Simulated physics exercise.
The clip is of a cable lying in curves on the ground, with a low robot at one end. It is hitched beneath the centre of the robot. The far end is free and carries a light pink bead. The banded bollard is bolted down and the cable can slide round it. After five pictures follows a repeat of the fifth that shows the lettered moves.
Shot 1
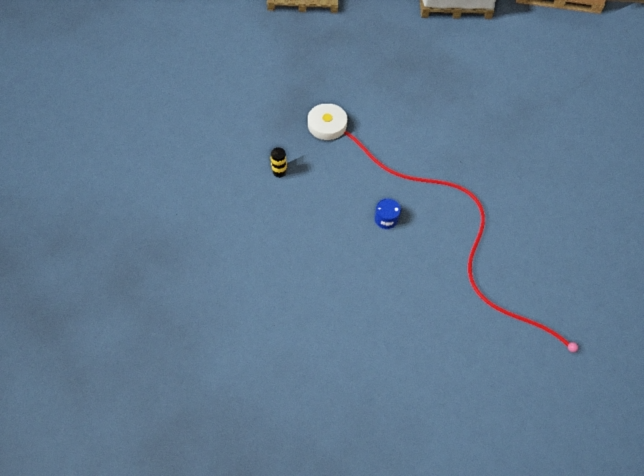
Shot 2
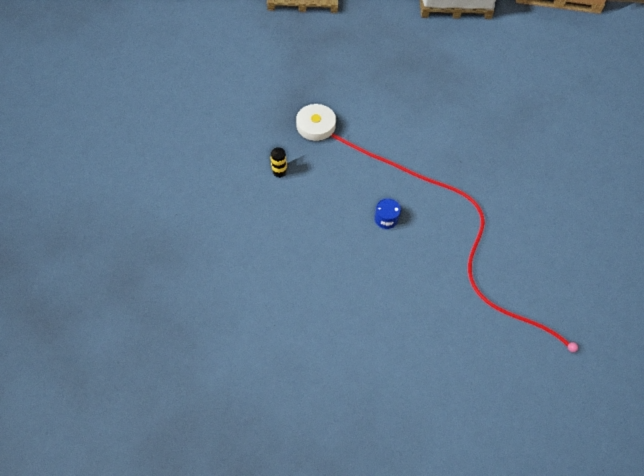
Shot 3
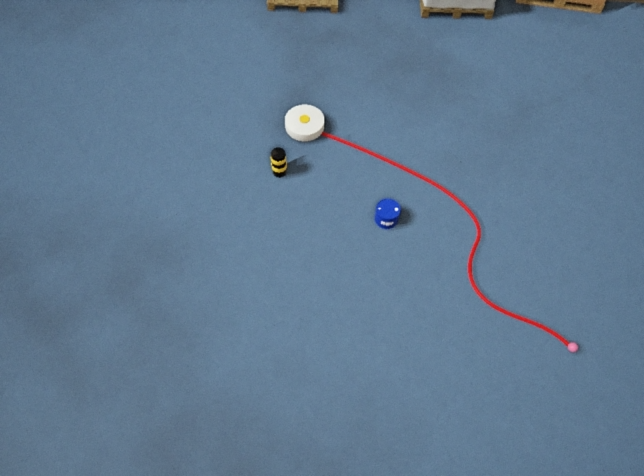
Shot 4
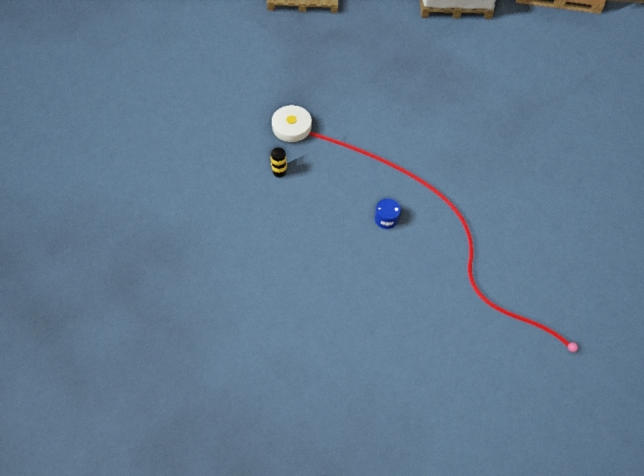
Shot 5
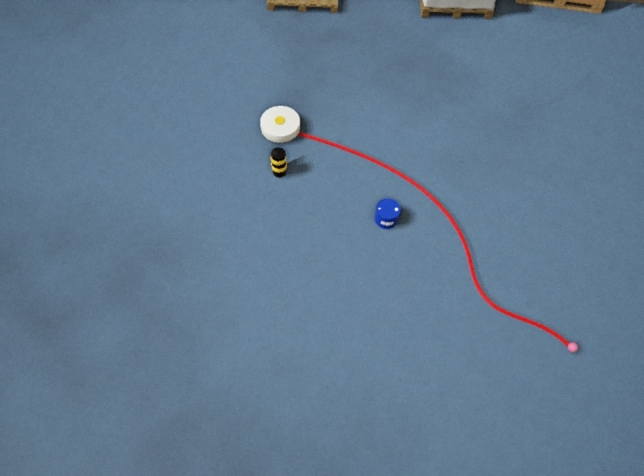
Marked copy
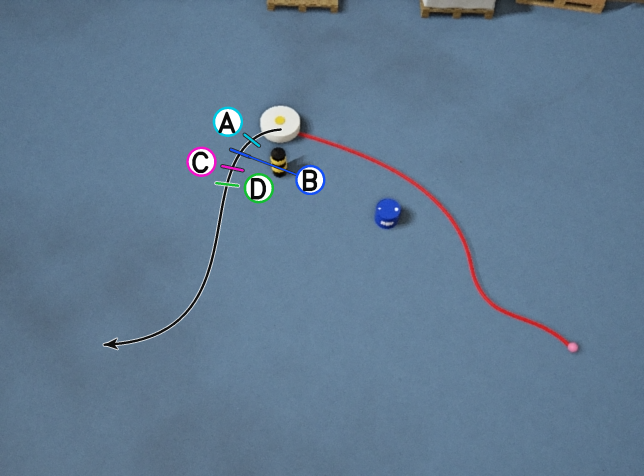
White disc-shaped robot sliding slowly left past a black-and-yellow bollard, drawing the curves out of a red cable around a blue pot.
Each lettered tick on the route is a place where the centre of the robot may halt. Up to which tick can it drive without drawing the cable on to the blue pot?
Up to mark D.
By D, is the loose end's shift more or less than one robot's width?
Less.
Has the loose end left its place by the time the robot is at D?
Yes.
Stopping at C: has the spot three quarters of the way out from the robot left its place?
Yes.
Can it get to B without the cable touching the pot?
Yes.
On the marked copy, A at (252, 140); B at (240, 153); C at (232, 168); D at (227, 184); the route from (281, 130) via (217, 237) to (105, 345).
With D. Early on, robot (251, 136), middle of the cable (420, 208), free end (570, 345).
Further on, robot (234, 157), middle of the cable (413, 209), free end (567, 342).
At the end, robot (226, 180), middle of the cable (403, 211), free end (562, 339); only the bollard has been touched, if anything.
As for the rest, A is safe but short; B is safe but short; C is safe but short.
